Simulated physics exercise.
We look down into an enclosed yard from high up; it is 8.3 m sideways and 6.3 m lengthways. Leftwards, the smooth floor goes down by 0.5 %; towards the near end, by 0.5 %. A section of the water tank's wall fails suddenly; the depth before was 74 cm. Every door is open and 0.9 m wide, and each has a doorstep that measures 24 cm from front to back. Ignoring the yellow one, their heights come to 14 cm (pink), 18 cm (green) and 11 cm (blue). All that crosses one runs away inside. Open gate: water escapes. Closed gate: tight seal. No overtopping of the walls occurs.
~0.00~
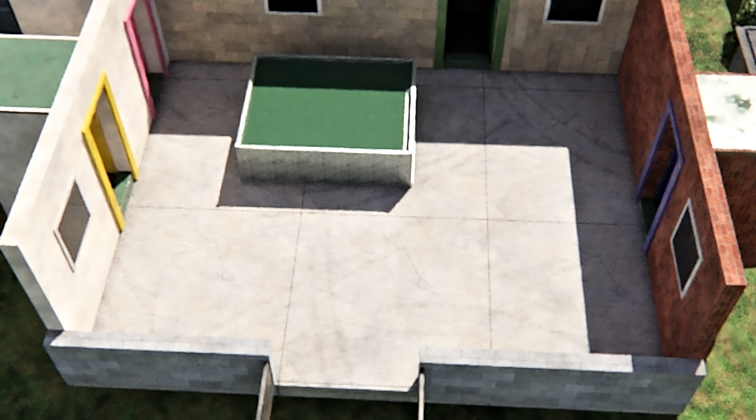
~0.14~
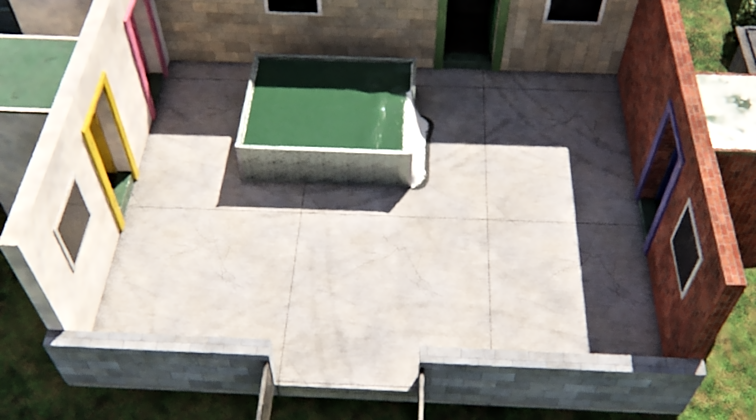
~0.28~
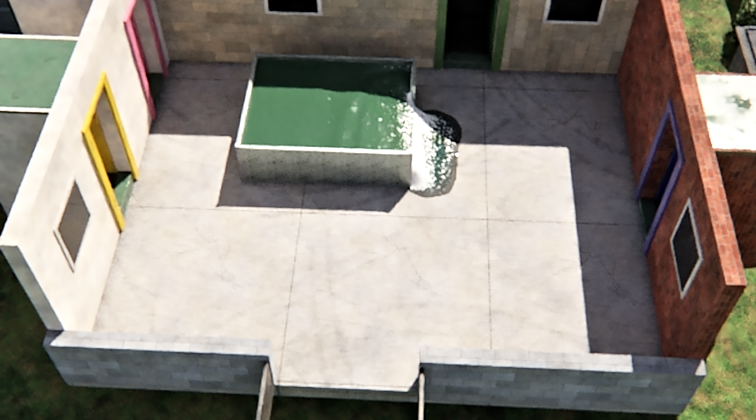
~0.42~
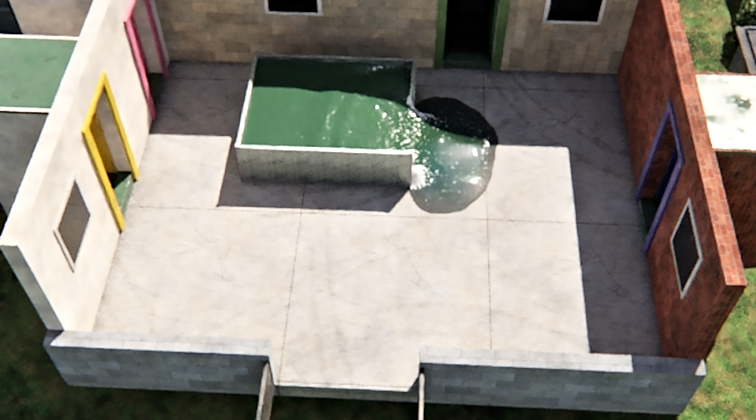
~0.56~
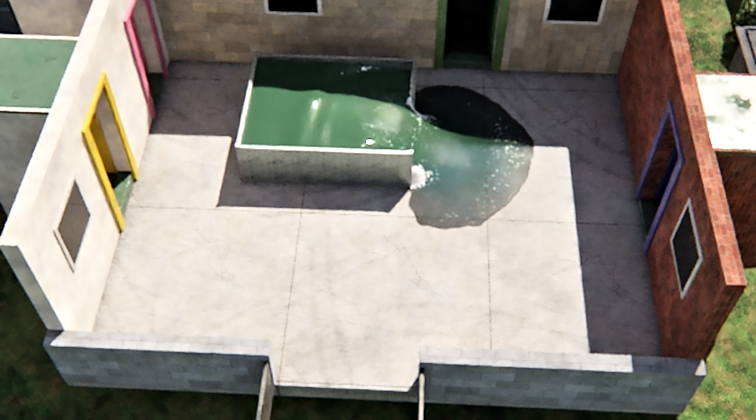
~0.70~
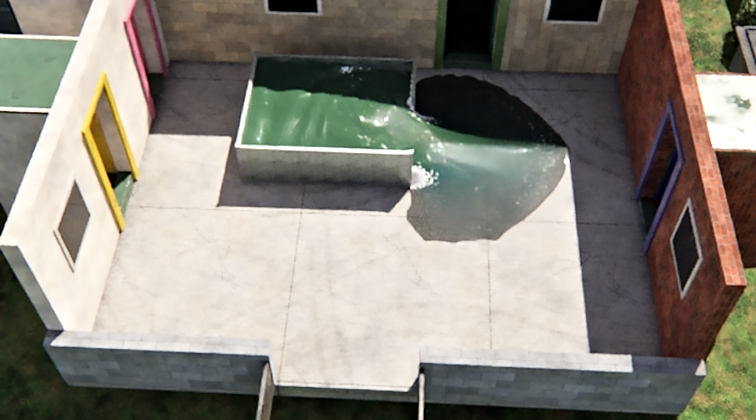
A water tank in a walled yard bursts on its right side, spreading water across the floor.
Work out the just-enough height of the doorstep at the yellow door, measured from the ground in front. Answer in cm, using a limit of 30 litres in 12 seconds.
It works out at roughly 7 cm.
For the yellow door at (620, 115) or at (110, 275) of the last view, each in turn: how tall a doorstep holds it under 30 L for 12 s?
You'd want roughly 24 cm there first, then roughly 8.0 cm.
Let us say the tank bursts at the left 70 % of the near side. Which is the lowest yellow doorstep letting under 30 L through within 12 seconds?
Then it needs around 8.0 cm.
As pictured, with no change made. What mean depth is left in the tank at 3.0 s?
About 33 cm.
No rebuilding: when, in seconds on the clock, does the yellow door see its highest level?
Near 10.0 s.
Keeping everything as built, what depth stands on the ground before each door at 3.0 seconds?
Depth (cm): Pink 0 / green 1 / blue 26 / yellow 0.
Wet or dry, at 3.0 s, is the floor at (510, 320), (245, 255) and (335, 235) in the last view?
In the order asked: Soaked, untouched, untouched.
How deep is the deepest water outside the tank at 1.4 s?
Around 41 centimetres.
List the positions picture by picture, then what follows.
The first frame shows the water tank at (330, 104) is whole and still, 74 cm deep; the yellow door at (114, 161) is dry.
In the second frame, water pours out at (410, 142) and has run 0.3 m, to (429, 129); about 9 cm deep outside, 74 cm at the back.
In the third frame, water pours out at (410, 142) and has run 0.8 m, to (457, 135); about 13 cm deep outside, 74 cm at the back.
In the fourth frame, water pours out at (410, 144) and has run 1.4 m, to (492, 147); about 10 cm deep outside, 74 cm at the back.
In the fifth frame, the gap is at (410, 143), the front 2.0 m out at (528, 156); the back of the water tank holds 74 cm.
In the sixth frame, the front is at (563, 160), 2.6 m from the gap at (410, 143); 6.5 m2 of floor is wet, 74 cm left at the back; the yellow door at (114, 161), 4.7 m from the gap, is still 4.7 m from the nearest water.
After 1.4 s water covers 30 % of the floor, deepest (41 cm) near (418, 163); it has not reached the yellow door.
After 3.0 s water covers 40 % of the floor, deepest (39 cm) near (666, 375); it has not reached the yellow door.
After 12.0 s water covers 100 % of the floor, deepest (15 cm) near (100, 307); 11 cm at the yellow door, 0 litres in over its 24 cm doorstep.
At the yellow door as built, the water arrived by 7.4 s and peaked near 12 cm at 9.8 s.
With a doorstep of 6 cm, 40 litres would have come in within the 12 s; with 8 cm, 17 litres. So under 30 litres takes about 7 cm.
